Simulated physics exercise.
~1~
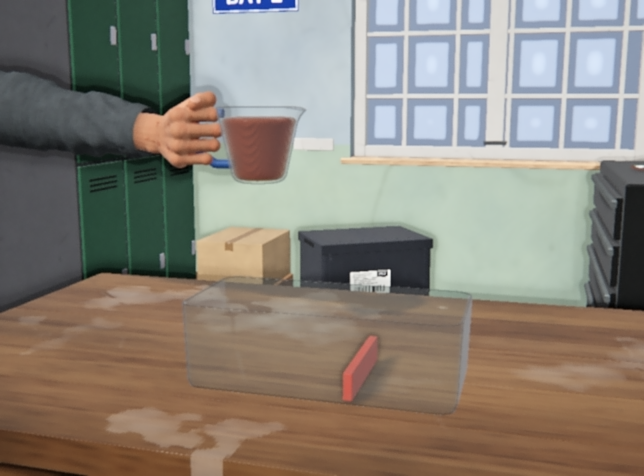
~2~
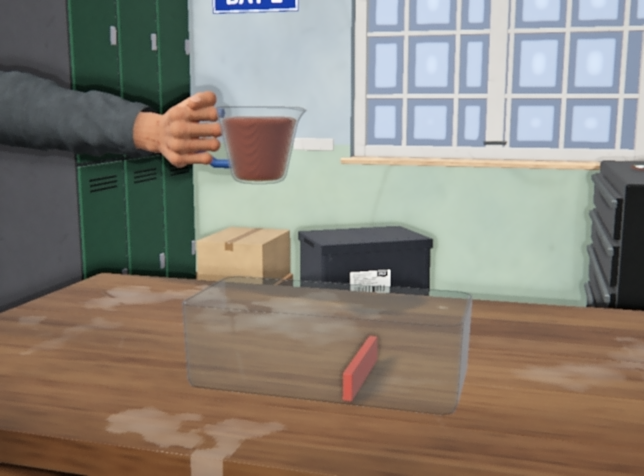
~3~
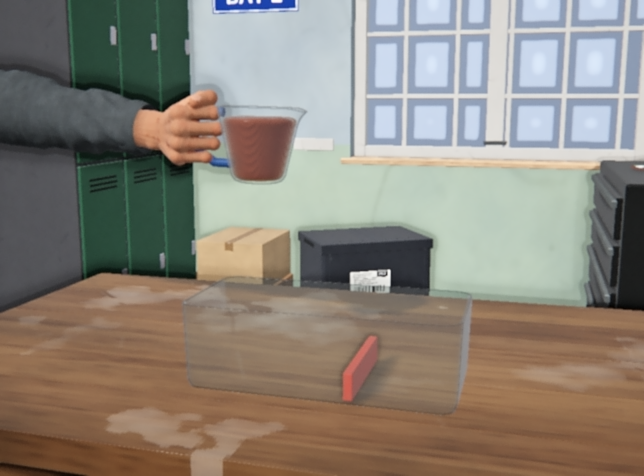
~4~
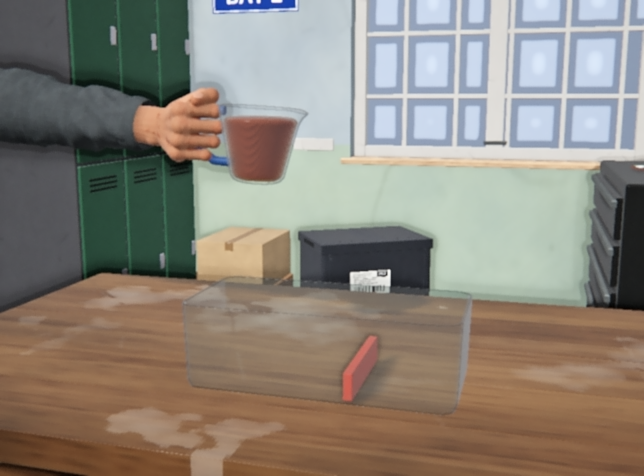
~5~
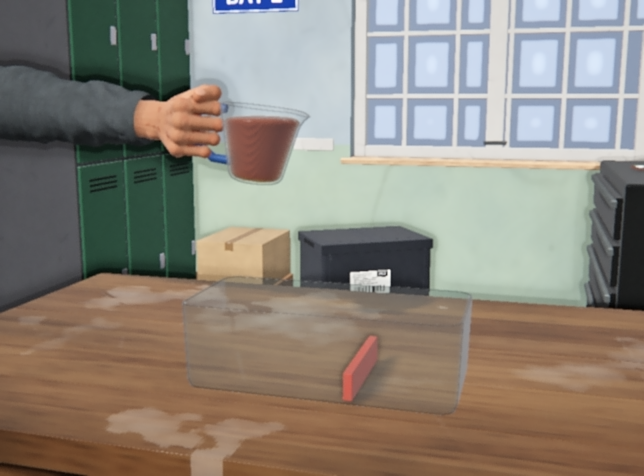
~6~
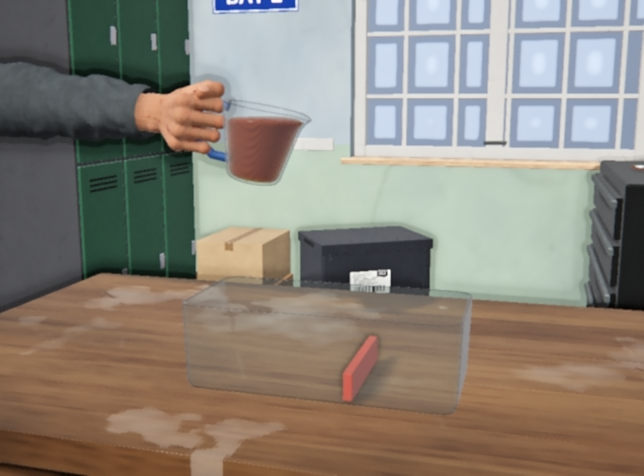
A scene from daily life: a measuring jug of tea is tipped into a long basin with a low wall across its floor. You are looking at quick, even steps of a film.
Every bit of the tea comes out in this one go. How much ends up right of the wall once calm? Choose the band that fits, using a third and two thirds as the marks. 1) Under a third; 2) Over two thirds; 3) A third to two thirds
(3) A third to two thirds.
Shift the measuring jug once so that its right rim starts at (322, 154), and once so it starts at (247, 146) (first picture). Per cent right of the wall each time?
Close to 70 in a hundred, and close to 5 in a hundred.
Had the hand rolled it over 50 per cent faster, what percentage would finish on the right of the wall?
Close to 40 out of every hundred.
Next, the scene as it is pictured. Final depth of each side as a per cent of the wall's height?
Left 10 %, right 30 %.
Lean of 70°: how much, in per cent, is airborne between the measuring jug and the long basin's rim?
Estimate: 30 per cent, roughly.
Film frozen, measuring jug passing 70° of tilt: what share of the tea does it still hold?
60 %.
A moment on, the measuring jug is tipped part way and 60 per cent is still to pour, 3 is left of the wall and 8 right of it.
Next, the measuring jug is tipped right over and 3 per cent is still to pour, 30 is left of the wall and 54 right of it.
Then the measuring jug is tipped right over and 0 per cent is still to pour, 43 is left of the wall and 55 right of it.
Later the measuring jug is tipped right over and 0 per cent is still to pour, 43 is left of the wall and 55 right of it.
In the end 43 per cent lies left of the wall, 55 right of it and 2 outside.
